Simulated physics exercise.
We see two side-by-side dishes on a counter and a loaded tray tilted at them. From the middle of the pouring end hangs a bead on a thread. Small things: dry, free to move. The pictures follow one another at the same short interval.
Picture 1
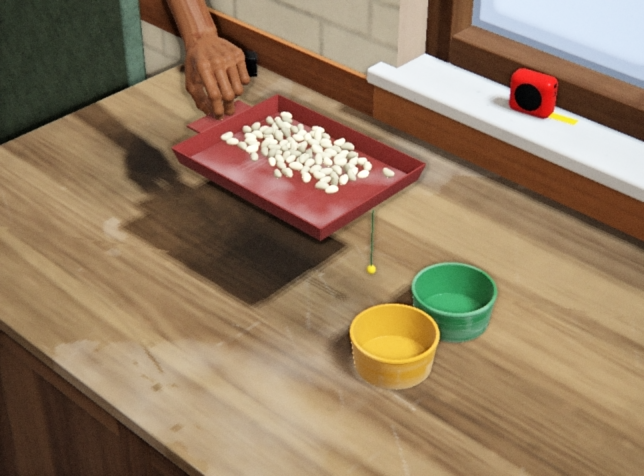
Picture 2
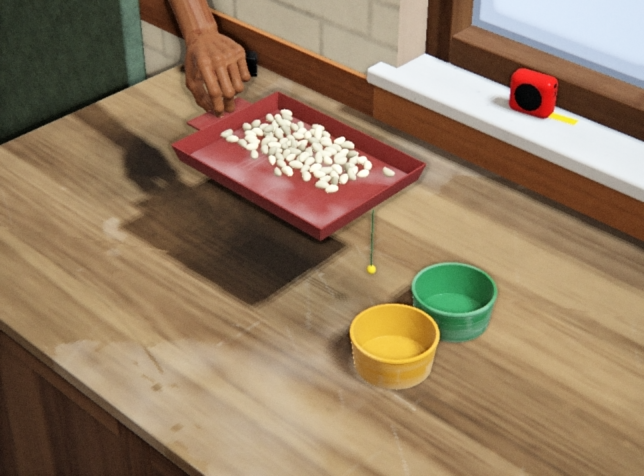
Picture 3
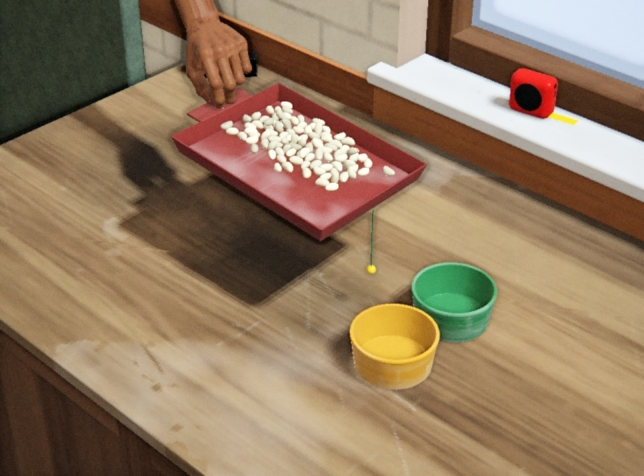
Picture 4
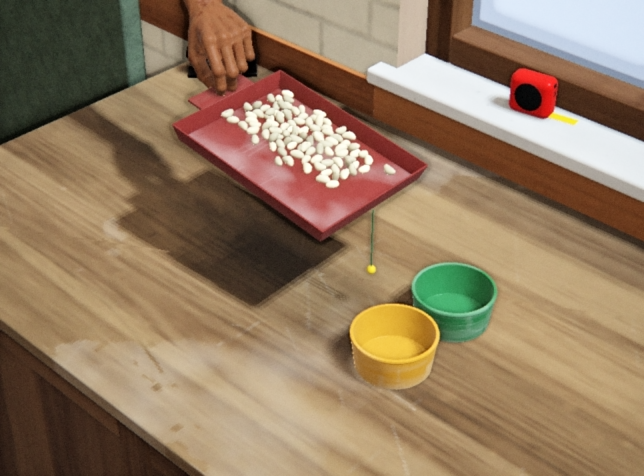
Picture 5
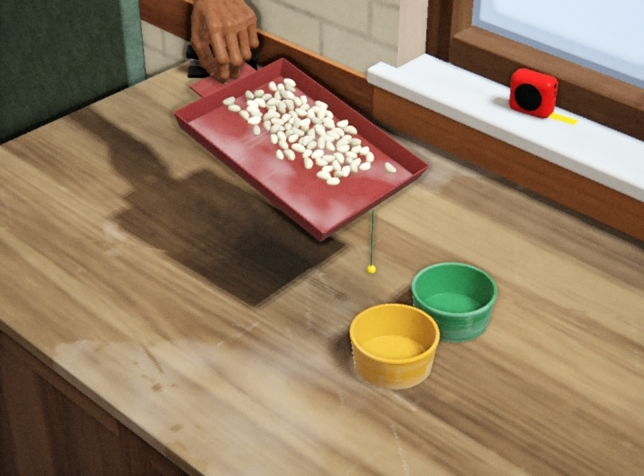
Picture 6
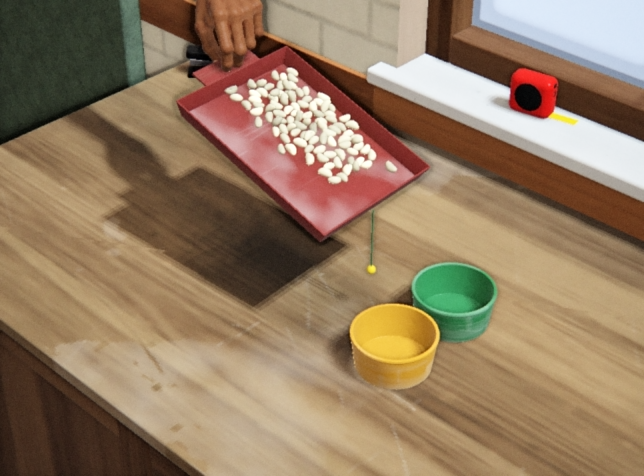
A hand at the upper left lifts the back of a red tray of white beans, slowly tilting it more steeply toward its lower right edge, on a wooden counter seen from above at an angle. A yellow bead hangs on a thread from that edge, near a yellow dish and a green one, with a red object on the white sill. The beans stay bunched on the tray, and the camera stays still.
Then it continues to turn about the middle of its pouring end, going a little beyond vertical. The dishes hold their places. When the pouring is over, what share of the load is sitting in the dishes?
The dishes hold more than half of it.
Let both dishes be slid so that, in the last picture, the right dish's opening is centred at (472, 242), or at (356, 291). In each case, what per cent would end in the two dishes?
Trial 1 about 40 %, trial 2 about 20 %.
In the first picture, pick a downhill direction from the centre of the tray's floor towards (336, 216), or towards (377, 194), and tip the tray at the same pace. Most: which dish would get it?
Going by the two slopes in order, it's the left-side one and then the right-side one.
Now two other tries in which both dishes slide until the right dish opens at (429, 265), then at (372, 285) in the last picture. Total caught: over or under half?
Well, in excess of half at the first spot and not up to half at the second.
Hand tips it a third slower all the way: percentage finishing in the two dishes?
Expected result: Around 70 per cent.
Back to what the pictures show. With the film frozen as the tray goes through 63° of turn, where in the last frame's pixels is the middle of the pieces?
Look close to (371, 193) in the last picture.
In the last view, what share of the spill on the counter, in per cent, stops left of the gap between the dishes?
90 %, near enough.
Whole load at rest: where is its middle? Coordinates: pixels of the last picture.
I'd place the middle at about (406, 343).
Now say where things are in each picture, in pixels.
Corners of the pouring end at (320, 224) and (418, 164), level; middle of the load at (301, 150), white beans; left dish at (427, 364); right dish at (486, 318); bead on its thread at (371, 270), in the first frame.
Corners of the pouring end at (321, 224) and (419, 164), level; middle of the load at (302, 148), in the second frame.
Corners of the pouring end at (321, 225) and (419, 164), tipped barely, level across its low end; middle of the load at (302, 143), in the third frame.
Corners of the pouring end at (322, 226) and (421, 164), tipped a little, level across its low end; middle of the load at (303, 136), in the fourth frame.
Corners of the pouring end at (323, 227) and (422, 165), tipped a little, level across its low end; middle of the load at (304, 129), in the fifth frame.
Corners of the pouring end at (324, 229) and (423, 166), tipped clearly, level across its low end; middle of the load at (306, 122); left dish at (427, 364); right dish at (486, 318), in the sixth frame.
Soon after the last picture, tray tipped steeply; nearly all on the tray; a stray few in the air.
A little later, tray tipped past a quarter turn; most on the tray; a stray few in the left dish; a stray few in the right dish; a small part outside both; a small part in the air.
Later still, tray tipped past a quarter turn; about a third in the left dish; about a third in the right dish; about a third outside both.
At rest, tray tipped past a quarter turn; about a third in the left dish; about a third in the right dish; about a third outside both.
